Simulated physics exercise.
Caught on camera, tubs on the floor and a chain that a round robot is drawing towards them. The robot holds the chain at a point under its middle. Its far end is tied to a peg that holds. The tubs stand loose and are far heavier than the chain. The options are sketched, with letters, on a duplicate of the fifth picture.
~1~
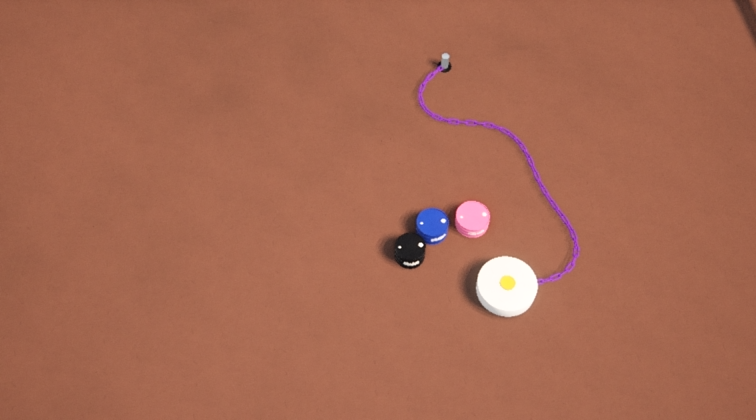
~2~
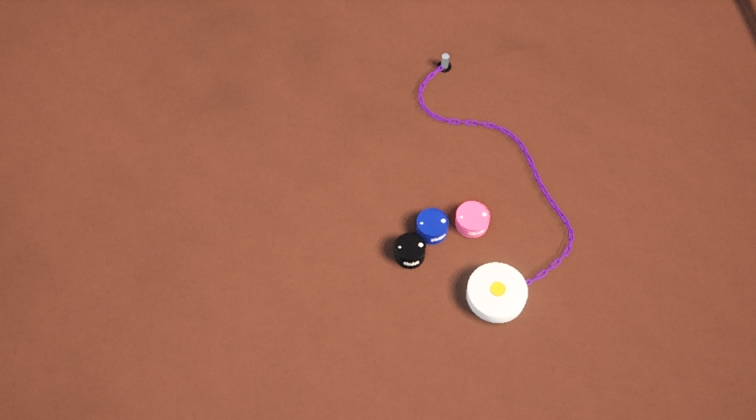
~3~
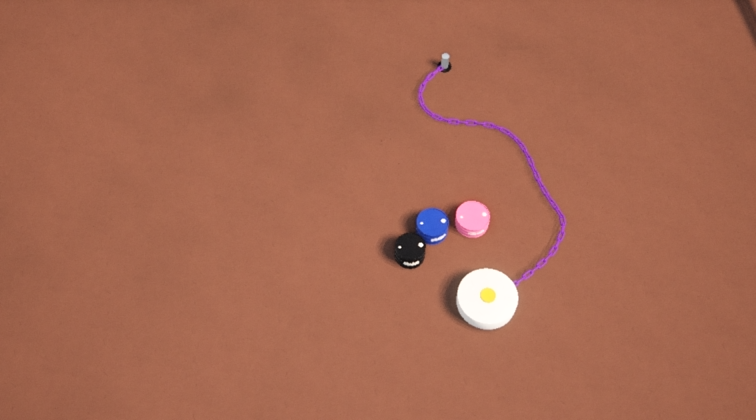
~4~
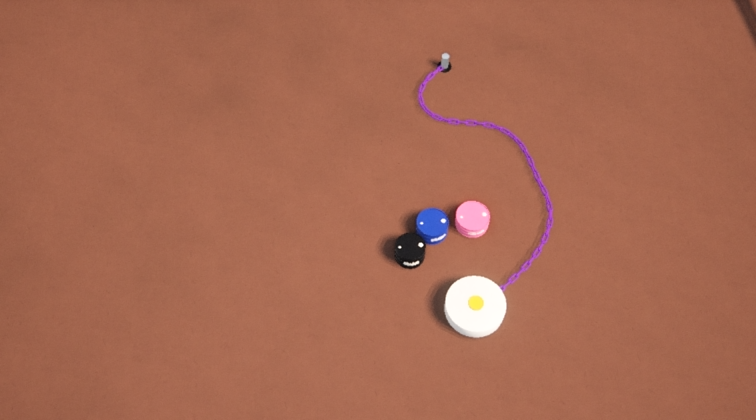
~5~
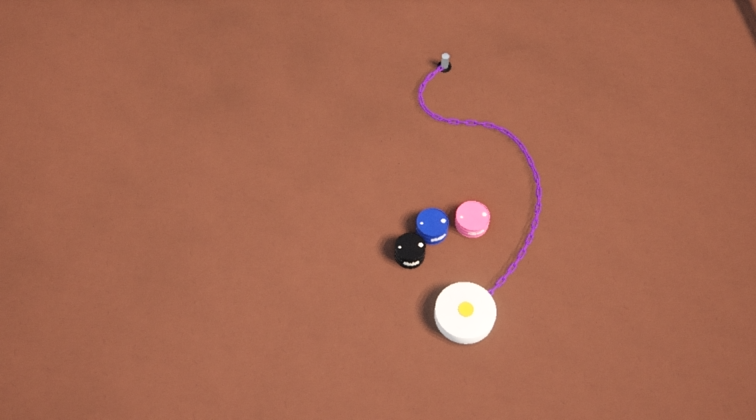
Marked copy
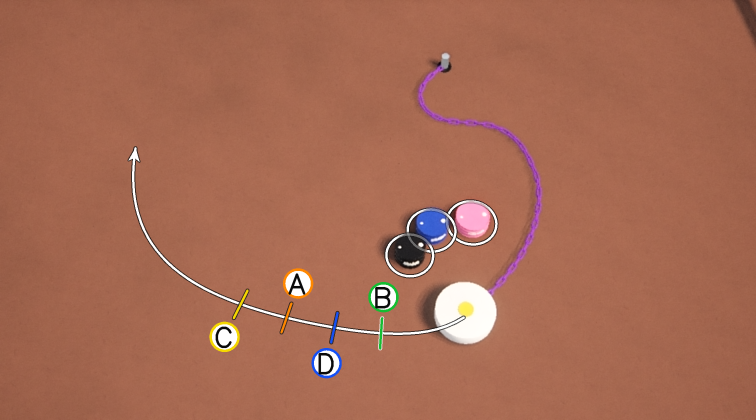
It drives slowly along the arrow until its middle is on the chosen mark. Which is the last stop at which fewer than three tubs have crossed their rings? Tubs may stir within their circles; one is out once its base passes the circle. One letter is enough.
At A, and not beyond.
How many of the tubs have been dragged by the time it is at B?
The count is none.
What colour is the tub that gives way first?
The pink one.
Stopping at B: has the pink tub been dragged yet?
No.
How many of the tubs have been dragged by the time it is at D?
By then, none.
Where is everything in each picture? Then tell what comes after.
Peg (445, 62); pink tub (472, 219); blue tub (432, 226), in the first picture.
Robot (497, 293); peg (445, 62), in the second picture.
Robot (487, 300); blue tub (432, 226), in the third picture.
Robot (475, 307); peg (445, 62), in the fourth picture.
Robot (465, 313); blue tub (432, 226); black tub (410, 251); peg (445, 62), in the fifth picture.
On the marked copy, A at (287, 318); B at (381, 333); C at (241, 304); D at (334, 328); the route from (464, 318) via (228, 299) to (136, 148).
Taking A. A third of the way, robot (404, 330).
Two thirds of the way, robot (339, 324).
When it is over, robot (285, 314); pink tub (455, 211); one over the rings.
As for the rest, B is within the limit but short; C has three over the rings; D is within the limit but short.
